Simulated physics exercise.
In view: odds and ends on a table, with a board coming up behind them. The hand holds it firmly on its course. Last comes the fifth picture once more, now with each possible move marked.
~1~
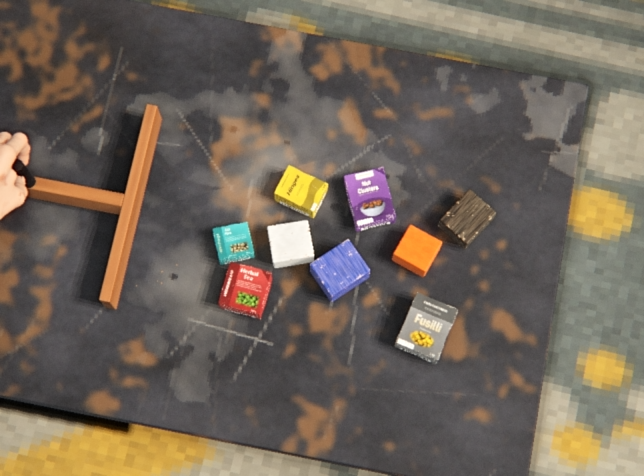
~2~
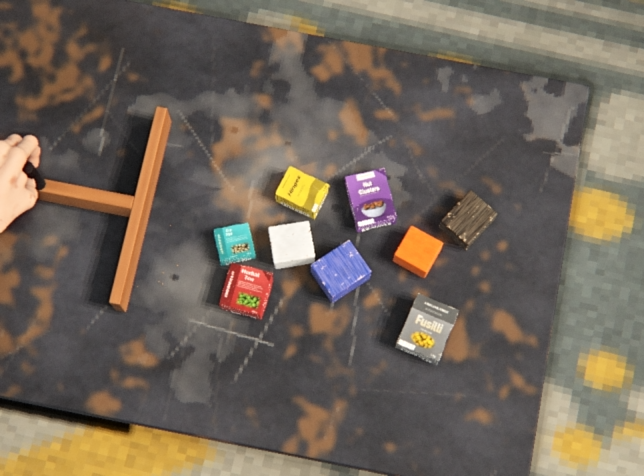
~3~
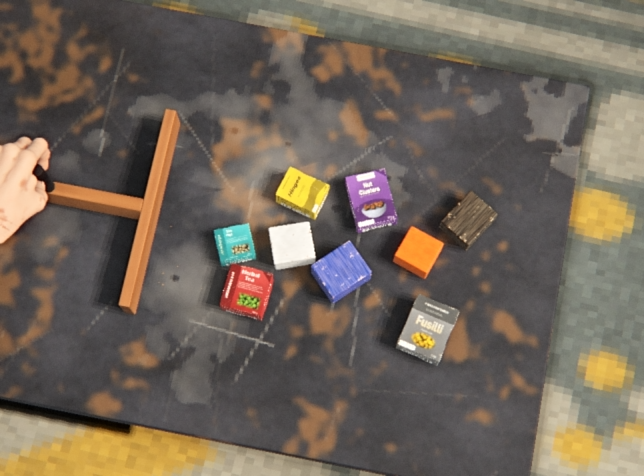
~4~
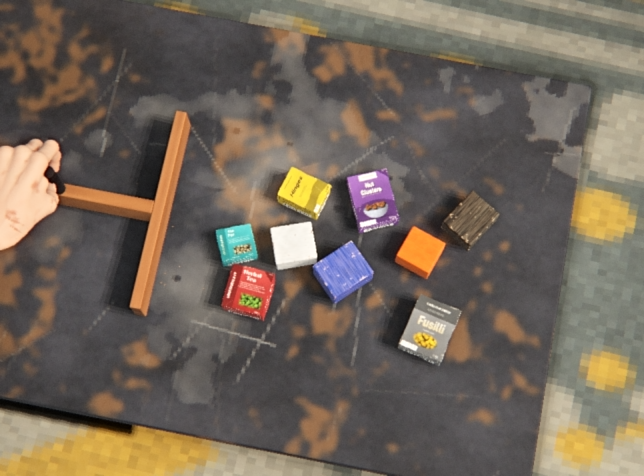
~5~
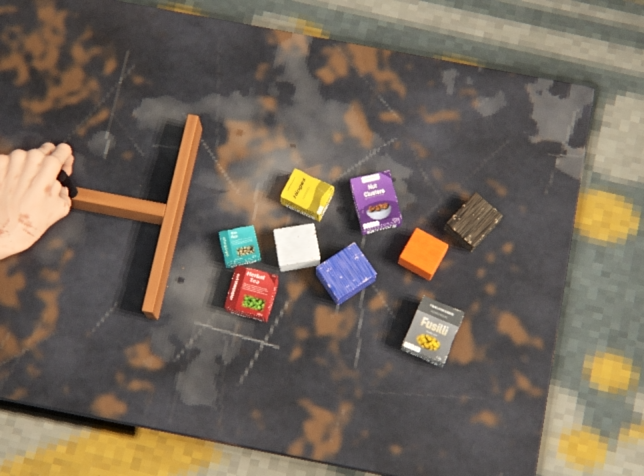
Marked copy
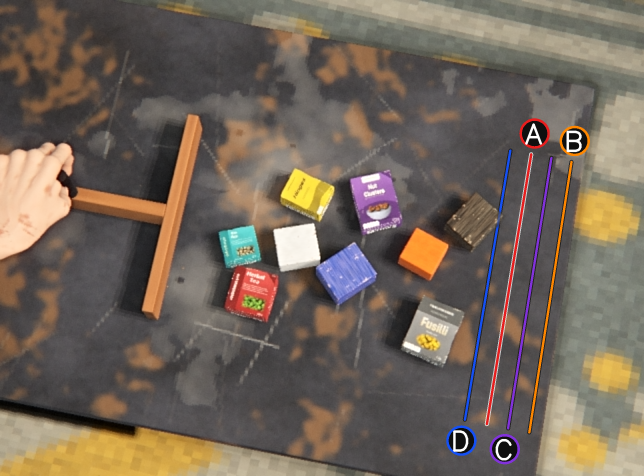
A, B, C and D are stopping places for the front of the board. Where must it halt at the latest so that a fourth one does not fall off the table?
D is the last line within the limit.
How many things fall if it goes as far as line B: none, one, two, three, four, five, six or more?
In all, six or more.
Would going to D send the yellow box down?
No.
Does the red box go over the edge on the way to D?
No.
On the copy, A at (510, 286); B at (551, 294); C at (530, 290); D at (488, 282).
On D. First, board (283, 233); red box (299, 303); yellow box (323, 193).
Then, board (399, 255); black block (517, 225); orange block (505, 267).
Finally, board (488, 272); orange block over the edge; black block over the edge; two fallen.
By contrast, A drops six; B drops nine; C drops six.
